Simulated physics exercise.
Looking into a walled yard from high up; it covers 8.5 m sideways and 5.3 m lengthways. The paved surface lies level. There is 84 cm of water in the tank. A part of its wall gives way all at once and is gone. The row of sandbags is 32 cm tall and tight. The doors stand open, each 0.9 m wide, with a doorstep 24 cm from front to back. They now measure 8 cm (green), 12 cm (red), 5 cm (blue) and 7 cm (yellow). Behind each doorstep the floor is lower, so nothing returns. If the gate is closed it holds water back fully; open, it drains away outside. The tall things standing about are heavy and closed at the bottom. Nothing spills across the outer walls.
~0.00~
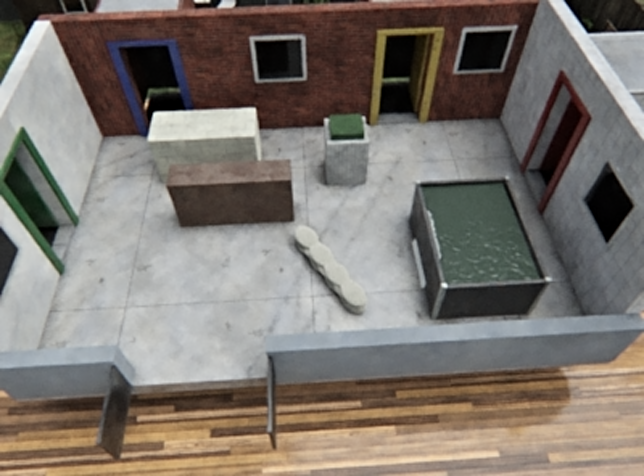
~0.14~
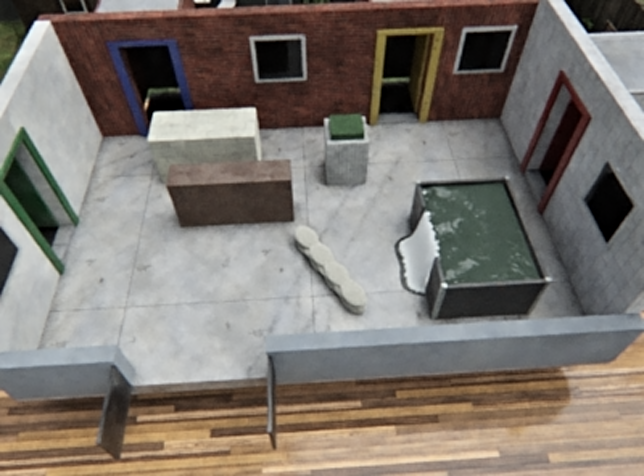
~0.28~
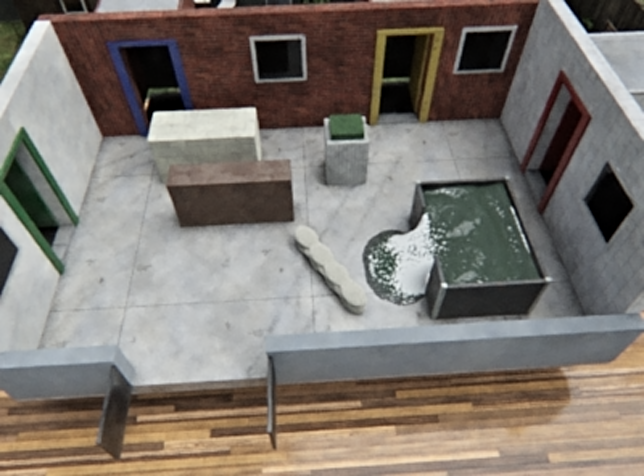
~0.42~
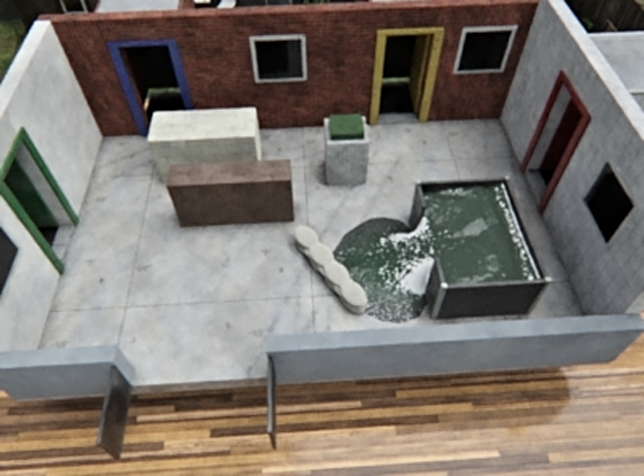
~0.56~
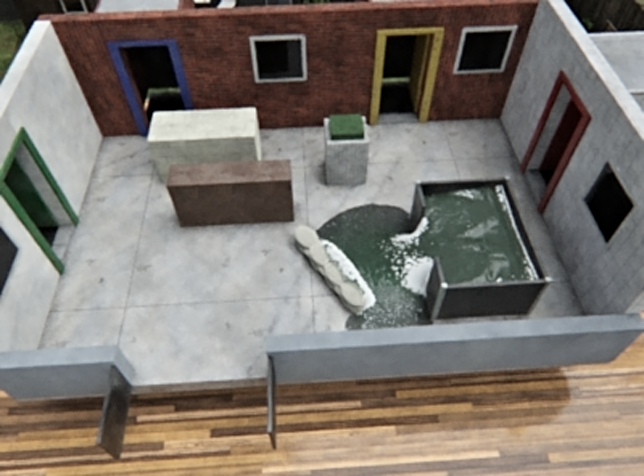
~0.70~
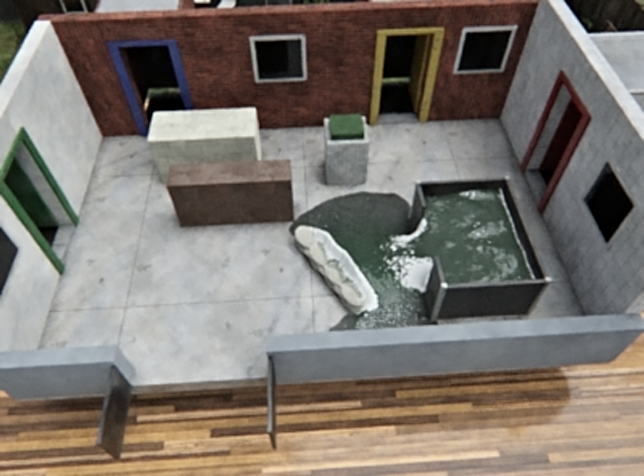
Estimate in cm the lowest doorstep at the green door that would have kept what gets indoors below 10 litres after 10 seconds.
Some 7.5 cm above the ground.
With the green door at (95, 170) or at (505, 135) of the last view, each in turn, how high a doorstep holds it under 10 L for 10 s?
About 8.5 and 8.5 cm.
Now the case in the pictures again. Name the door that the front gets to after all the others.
Last comes the red one.
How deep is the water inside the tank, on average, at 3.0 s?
About 30 cm.
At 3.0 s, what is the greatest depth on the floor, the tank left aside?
Up to some 30 cm.
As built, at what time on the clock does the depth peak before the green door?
Around 6.0 s.
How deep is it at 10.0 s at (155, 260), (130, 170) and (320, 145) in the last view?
In that order: 4, 4 and 5 cm.
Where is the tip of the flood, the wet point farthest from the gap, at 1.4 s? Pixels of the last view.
Around (265, 154).
After 1.4 s water covers 25 % of the floor, deepest (48 cm) near (352, 285); it has not reached the green door.
After 3.0 s water covers 60 % of the floor, deepest (30 cm) near (352, 285); it has not reached the green door.
After 10.0 s water covers 95 % of the floor, deepest (10 cm) near (505, 174); 5 cm at the green door, 7 litres in over its 8 cm doorstep.
At the green door as built, the water arrived by 3.1 s and peaked near 11 cm at 6.0 s.
Run again over the same 10 s with other heights there, 22 litres in over 6 cm, 2 litres over 9.5 cm. The limit of 10 litres is kept from about 7.5 cm up.
